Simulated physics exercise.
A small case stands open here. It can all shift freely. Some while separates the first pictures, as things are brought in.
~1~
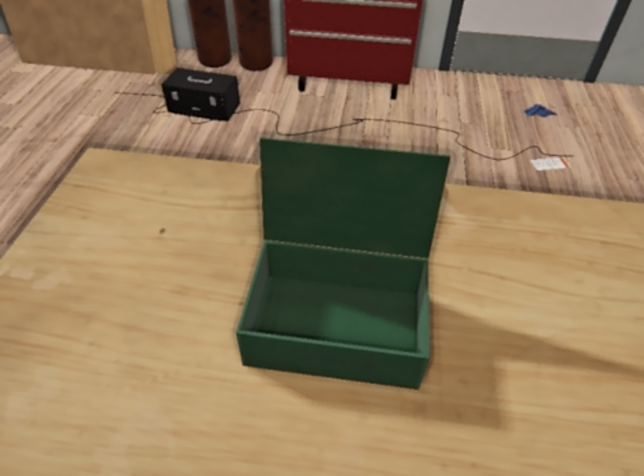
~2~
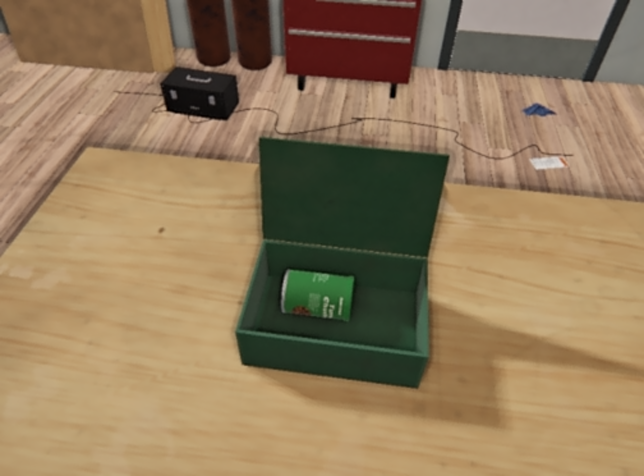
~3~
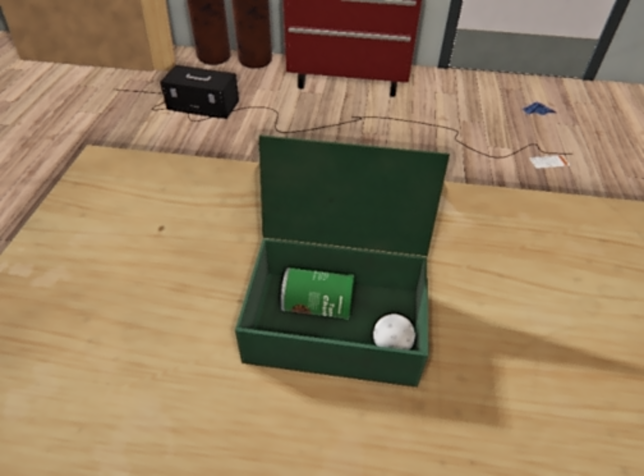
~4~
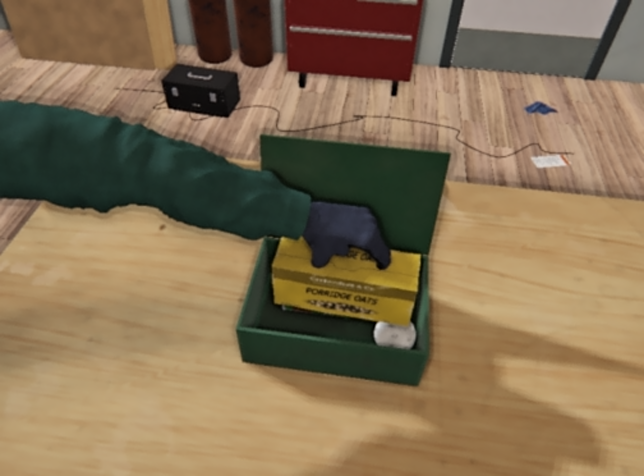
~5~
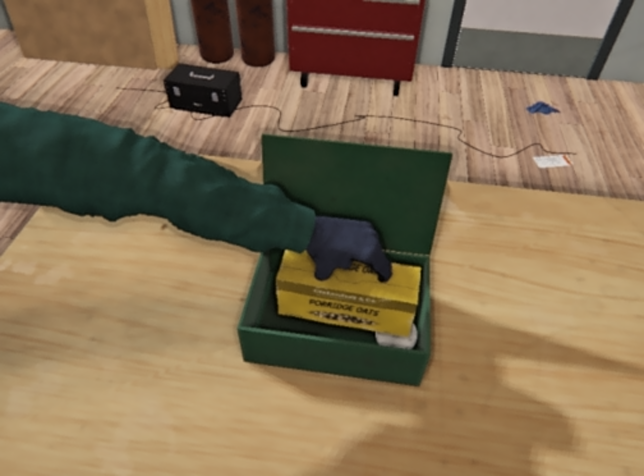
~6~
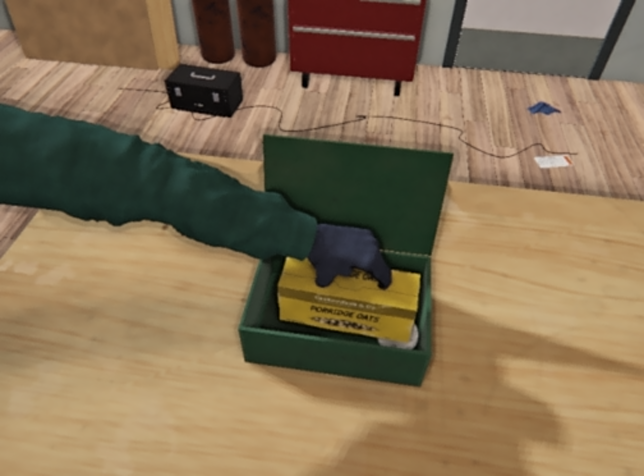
On a wooden table, an open green case is empty, then holds a green can and afterward a white ball too; a gloved hand in a green sleeve then lowers a yellow carton into it, still gripping the carton.
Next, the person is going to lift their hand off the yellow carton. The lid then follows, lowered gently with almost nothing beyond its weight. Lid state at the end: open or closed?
Open.
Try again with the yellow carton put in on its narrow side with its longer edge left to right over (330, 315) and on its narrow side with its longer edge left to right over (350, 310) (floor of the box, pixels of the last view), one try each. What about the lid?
First try: It closes; second try: It will not close.
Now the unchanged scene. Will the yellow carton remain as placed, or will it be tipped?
At the finish it goes crooked.
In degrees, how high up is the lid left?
Roughly 25°.
Then, 0.40 s after the last picture, yellow carton tipped 22° from how it was near (348, 318); green tin rolled a little.
Then, 1.50 s after the last picture, lid 68° above the rim; yellow carton tipped 22° from how it was near (348, 308); green tin rolled a little.
Then, 1.80 s after the last picture, lid 36° above the rim; yellow carton tipped 22° from how it was near (347, 310); green tin rolled a little.
Then, 3.40 s after the last picture, lid 27° above the rim; yellow carton tipped 21° from how it was near (337, 317); green tin rolled a little.
At rest, lid 26° above the rim; moved from the start, yellow carton; the other 2 in place. Seen from the same camera at the end, yellow carton near (332, 318).
